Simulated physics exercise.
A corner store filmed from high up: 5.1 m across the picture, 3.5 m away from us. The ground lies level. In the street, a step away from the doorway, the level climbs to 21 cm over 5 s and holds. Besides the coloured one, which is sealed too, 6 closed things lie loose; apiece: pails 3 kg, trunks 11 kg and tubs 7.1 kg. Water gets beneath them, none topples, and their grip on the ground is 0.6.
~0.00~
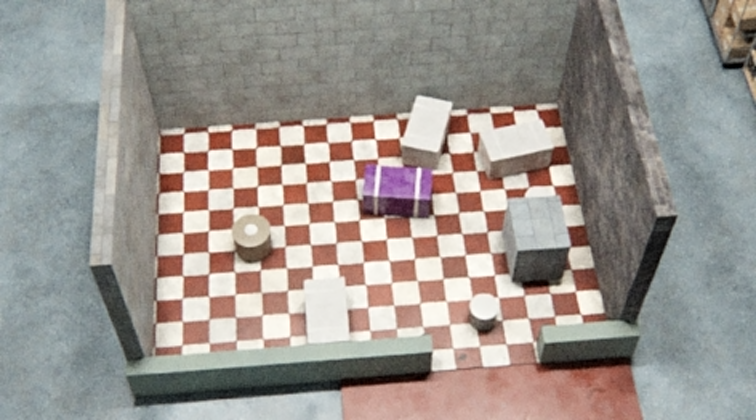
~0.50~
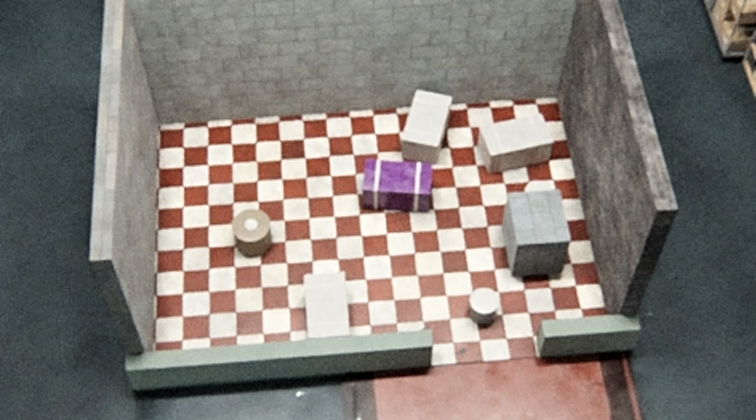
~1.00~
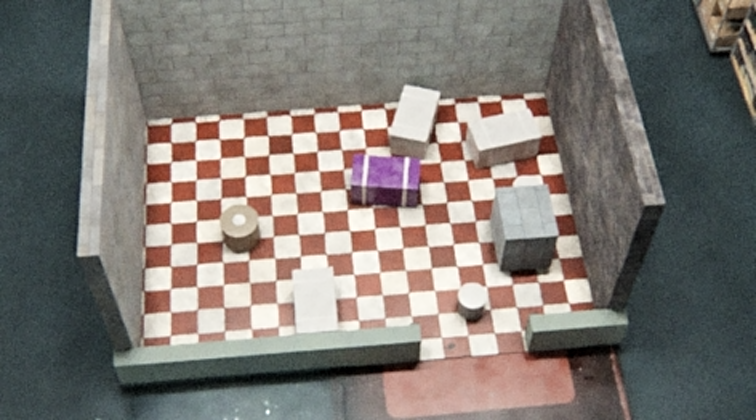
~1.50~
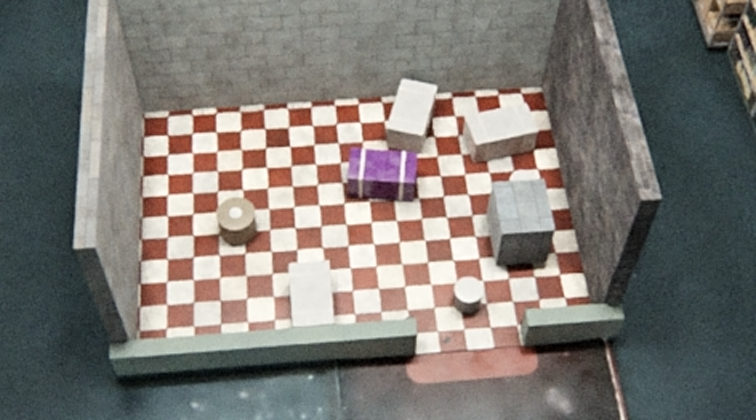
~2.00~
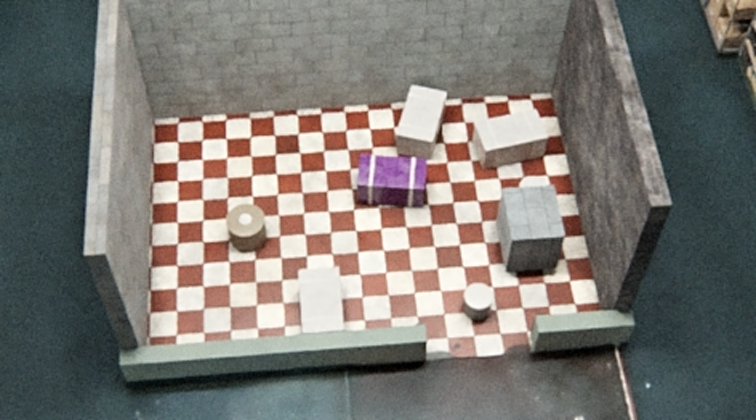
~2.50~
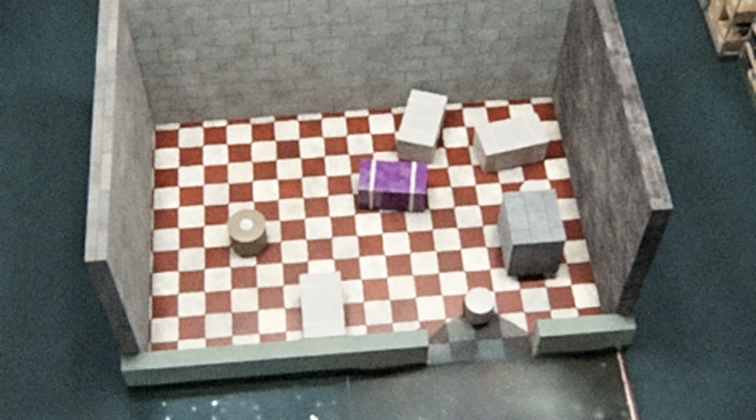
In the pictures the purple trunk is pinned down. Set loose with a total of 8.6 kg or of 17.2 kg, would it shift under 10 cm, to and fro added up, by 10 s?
Verdict: Neither weight holds it.
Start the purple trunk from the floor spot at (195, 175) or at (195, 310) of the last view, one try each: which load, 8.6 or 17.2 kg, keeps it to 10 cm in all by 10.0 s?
In that order: Neither holds; either load holds.
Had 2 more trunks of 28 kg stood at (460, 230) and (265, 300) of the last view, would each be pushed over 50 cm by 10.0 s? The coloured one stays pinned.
In that order: Over, short of it.
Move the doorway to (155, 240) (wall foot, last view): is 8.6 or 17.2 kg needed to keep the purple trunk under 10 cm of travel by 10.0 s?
Then neither load is enough.
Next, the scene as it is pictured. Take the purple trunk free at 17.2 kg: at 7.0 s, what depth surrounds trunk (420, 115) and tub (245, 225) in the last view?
Roughly 8 and 2 cm.
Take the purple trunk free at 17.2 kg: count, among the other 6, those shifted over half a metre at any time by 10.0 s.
I count 2.
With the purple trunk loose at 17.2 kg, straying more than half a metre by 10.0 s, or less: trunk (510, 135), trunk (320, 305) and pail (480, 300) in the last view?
In turn: Less, less, over.
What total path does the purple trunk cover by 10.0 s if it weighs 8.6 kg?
Some 350 cm in all.
After 3.5 s the purple trunk would be 0 cm from its start with 8.6 kg and 0 cm from its start with 17.2 kg; 0 cm of water round it then.
After 4.5 s the purple trunk would be 1 cm from its start with 8.6 kg and 0 cm from its start with 17.2 kg; 2 cm of water round it then.
After 7.0 s the purple trunk would be 101 cm from its start with 8.6 kg and 68 cm from its start with 17.2 kg; 5 cm of water round it then.
After 10.0 s the purple trunk would be 245 cm from its start with 8.6 kg and 249 cm from its start with 17.2 kg; 10 cm of water round it then.
